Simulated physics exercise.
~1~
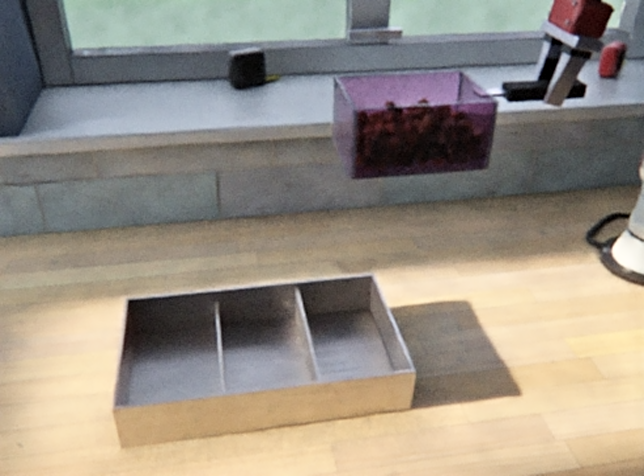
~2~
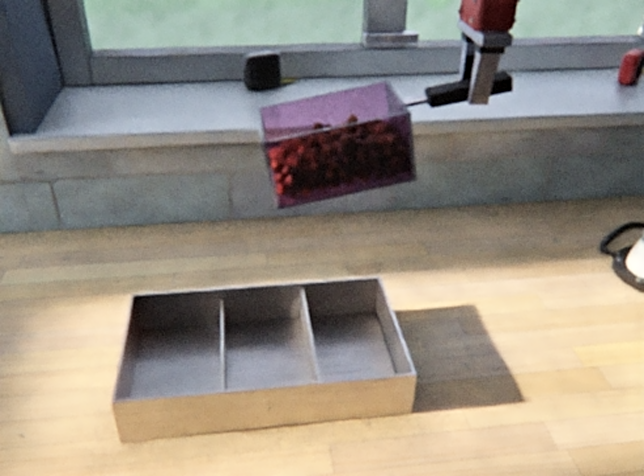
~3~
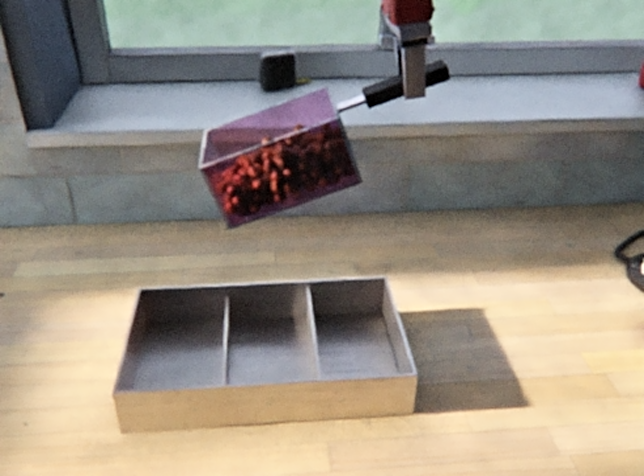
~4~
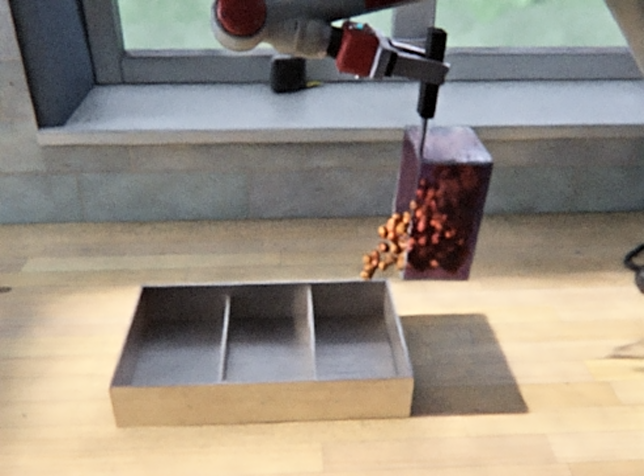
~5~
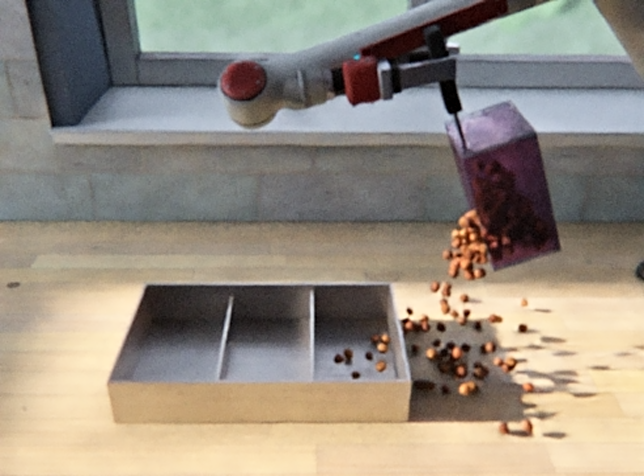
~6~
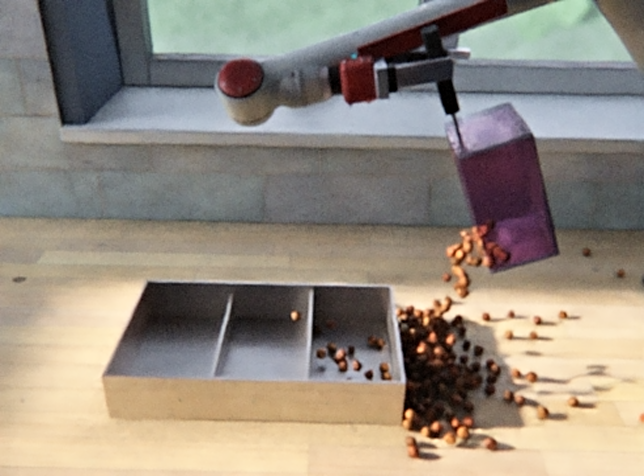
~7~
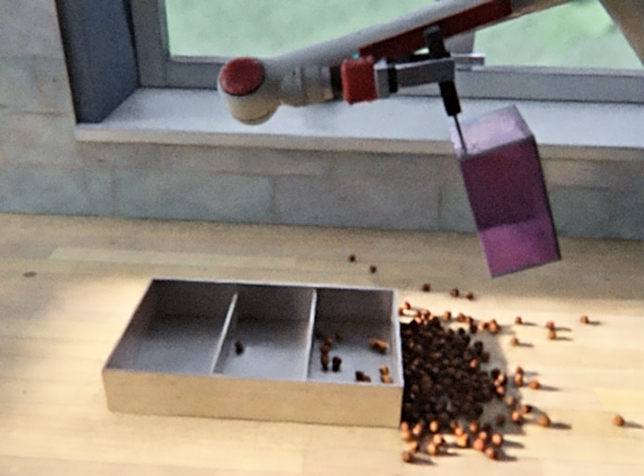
A robot arm tips a purple box, spilling most hazelnuts beside the divided tray.
